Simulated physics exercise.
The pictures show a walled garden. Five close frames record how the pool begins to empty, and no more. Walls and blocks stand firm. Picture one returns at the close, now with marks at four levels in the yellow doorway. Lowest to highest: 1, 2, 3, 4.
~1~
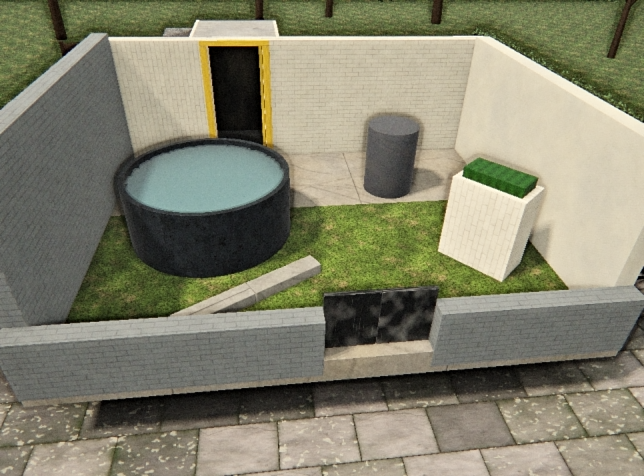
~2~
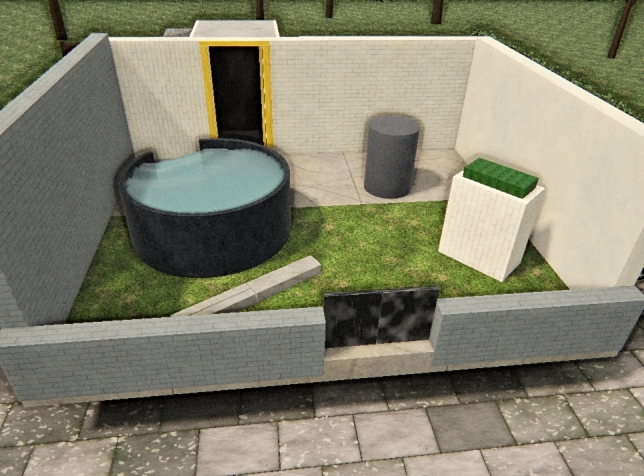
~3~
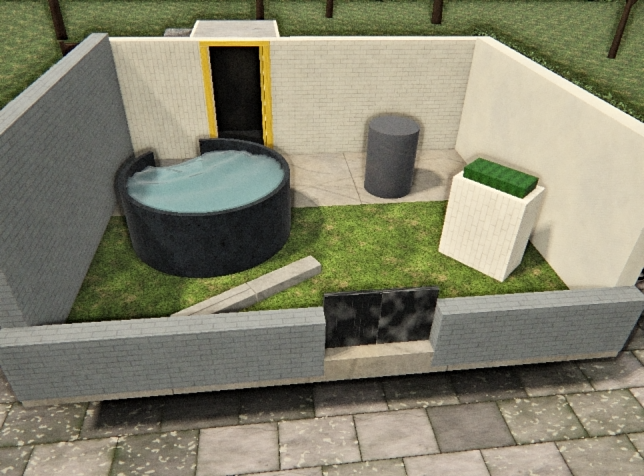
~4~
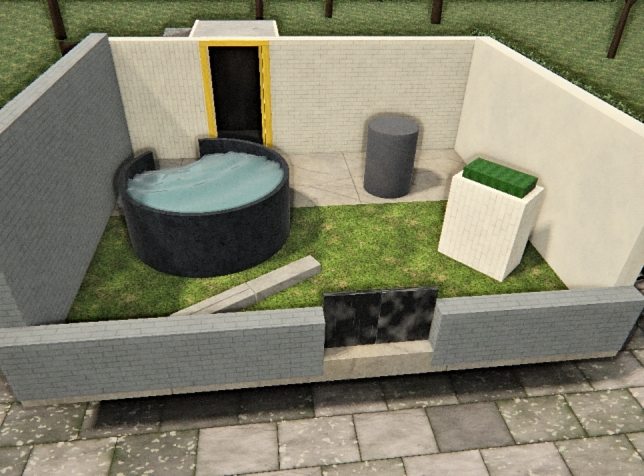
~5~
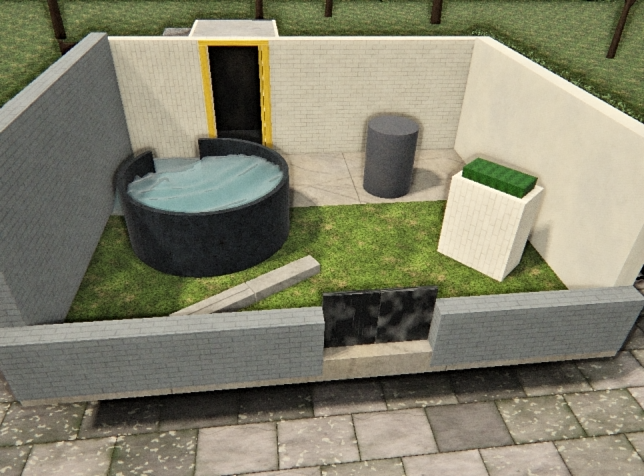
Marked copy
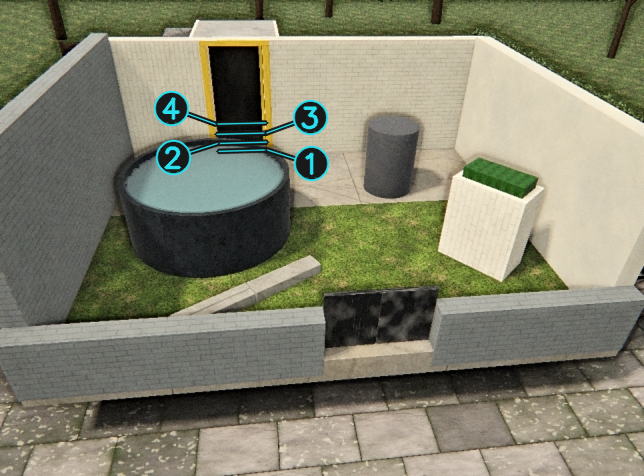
Walled garden with a round dark pool, its back rim opening in a gap, water dipping and rippling, then showing just beyond.
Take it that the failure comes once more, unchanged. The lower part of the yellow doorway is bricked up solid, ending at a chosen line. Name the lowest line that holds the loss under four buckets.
Height 2.
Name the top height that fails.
That is height 1.
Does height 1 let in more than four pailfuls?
Yes, it does.
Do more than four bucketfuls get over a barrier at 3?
No.
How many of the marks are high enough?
Three.
On the marked copy, 1 at (243, 150); 2 at (242, 142); 3 at (241, 133); 4 at (240, 123); from the bottom up 1, 2, 3, 4.
Choosing 1, about 8 bucketfuls get in.
Choosing 2, a splash gets over, under a bucket.
Choosing 3, nothing gets over.
Choosing 4, nothing gets over.
